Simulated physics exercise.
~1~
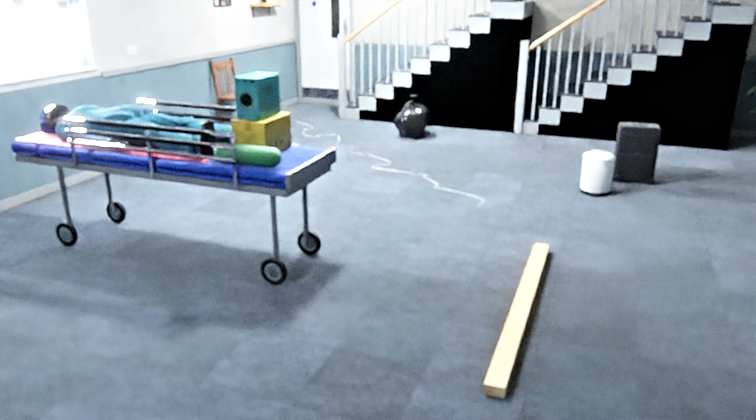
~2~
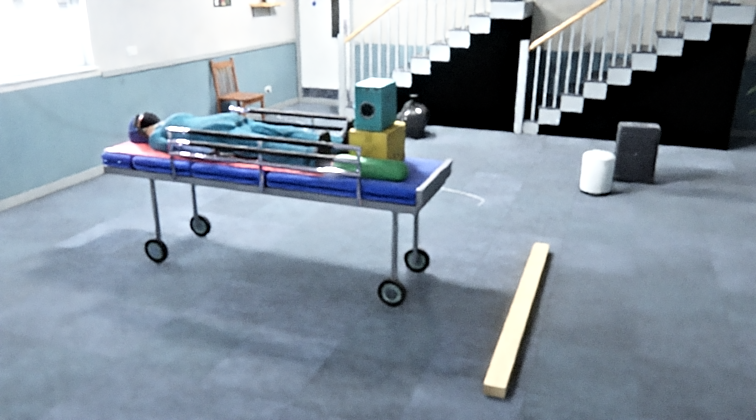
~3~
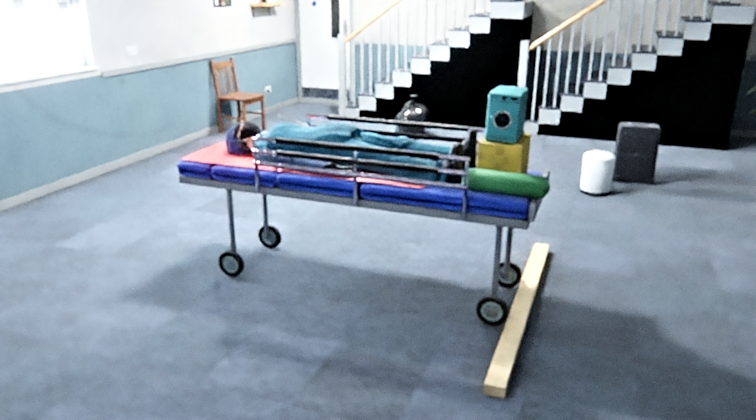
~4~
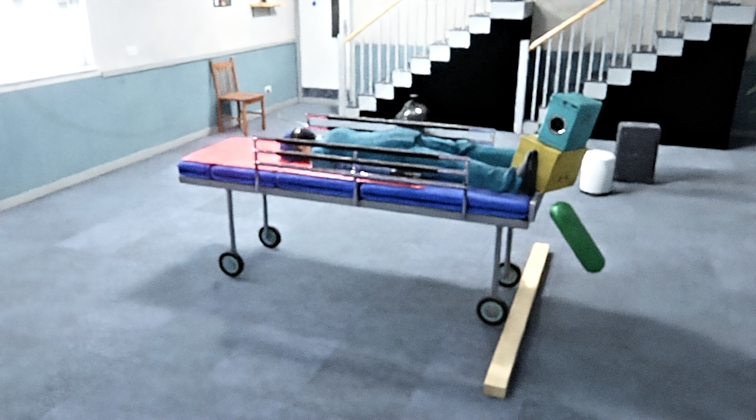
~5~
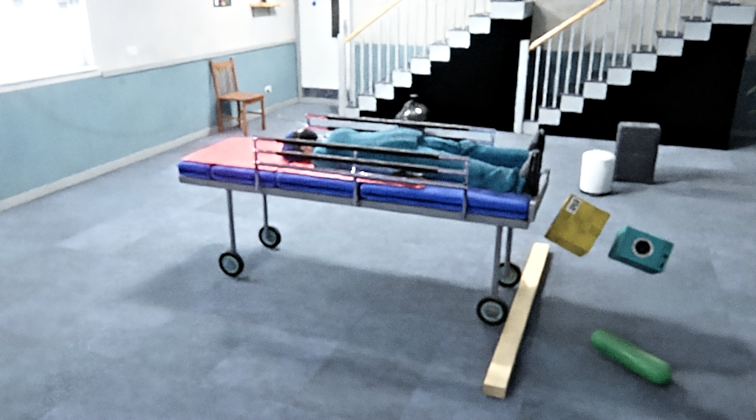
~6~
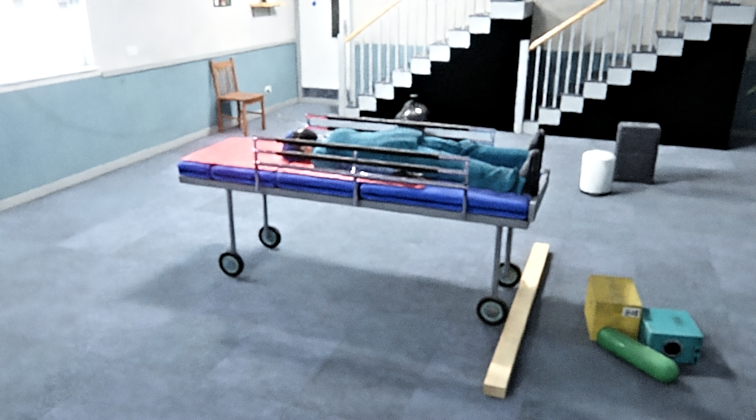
The clip shows a wheeled stretcher carrying a lying person rolling right, feet first, and stopping at a wooden sill; the person slides toward the foot end as a green bottle, yellow holdall and teal monitor drop off, ending on the floor while the person remains aboard.
